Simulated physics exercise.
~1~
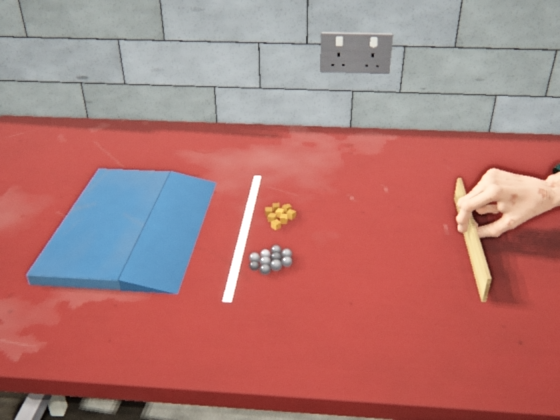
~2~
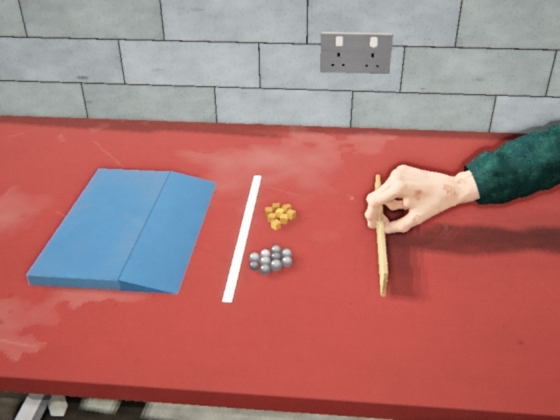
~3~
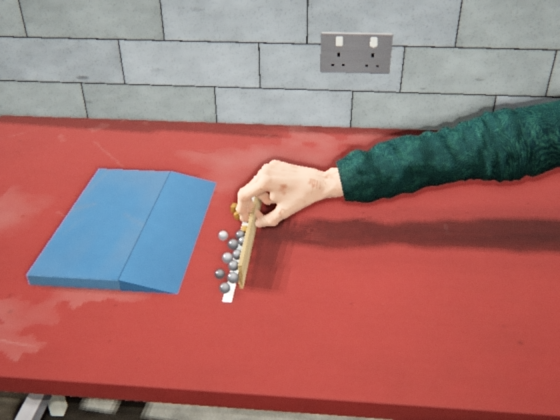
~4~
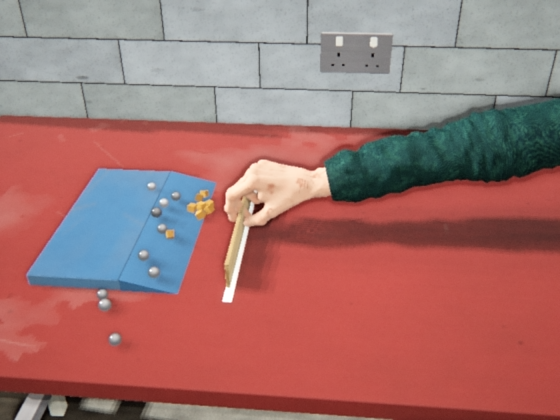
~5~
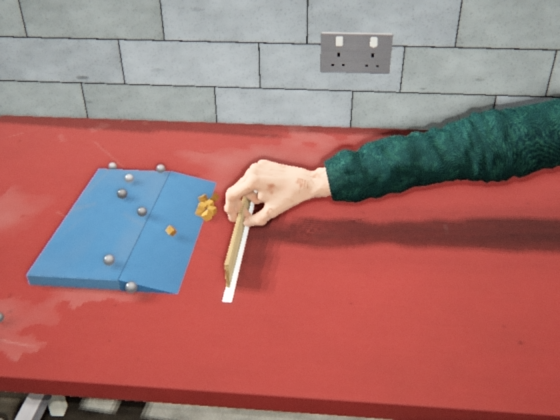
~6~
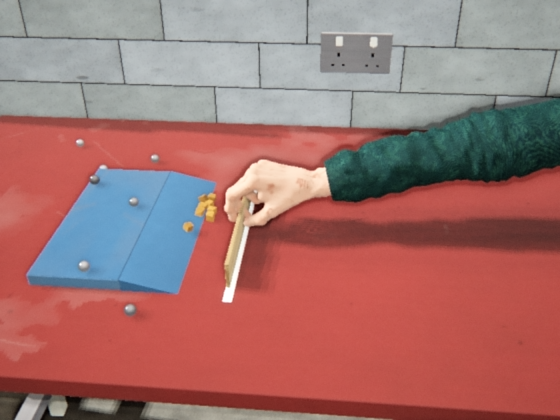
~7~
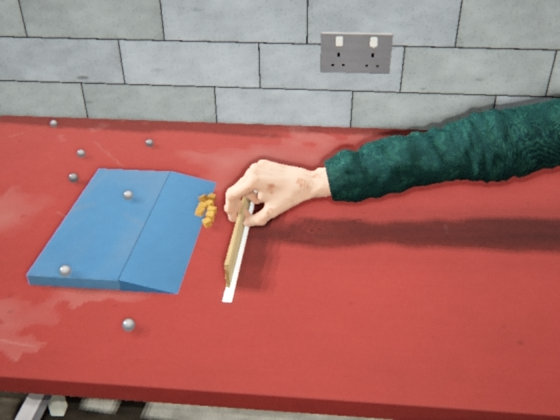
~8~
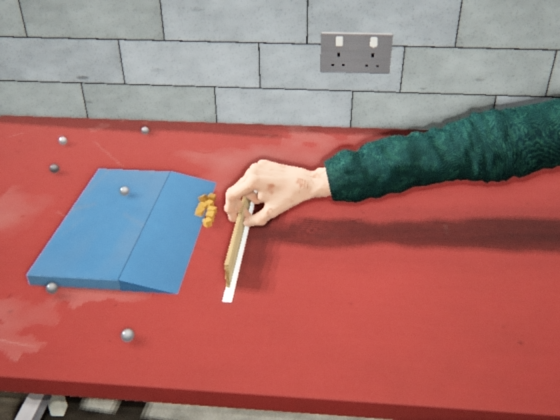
Silver balls scattering over and around a blue wedge after a hand sweeps a wooden strip leftward, gold pieces bunching near its edge.
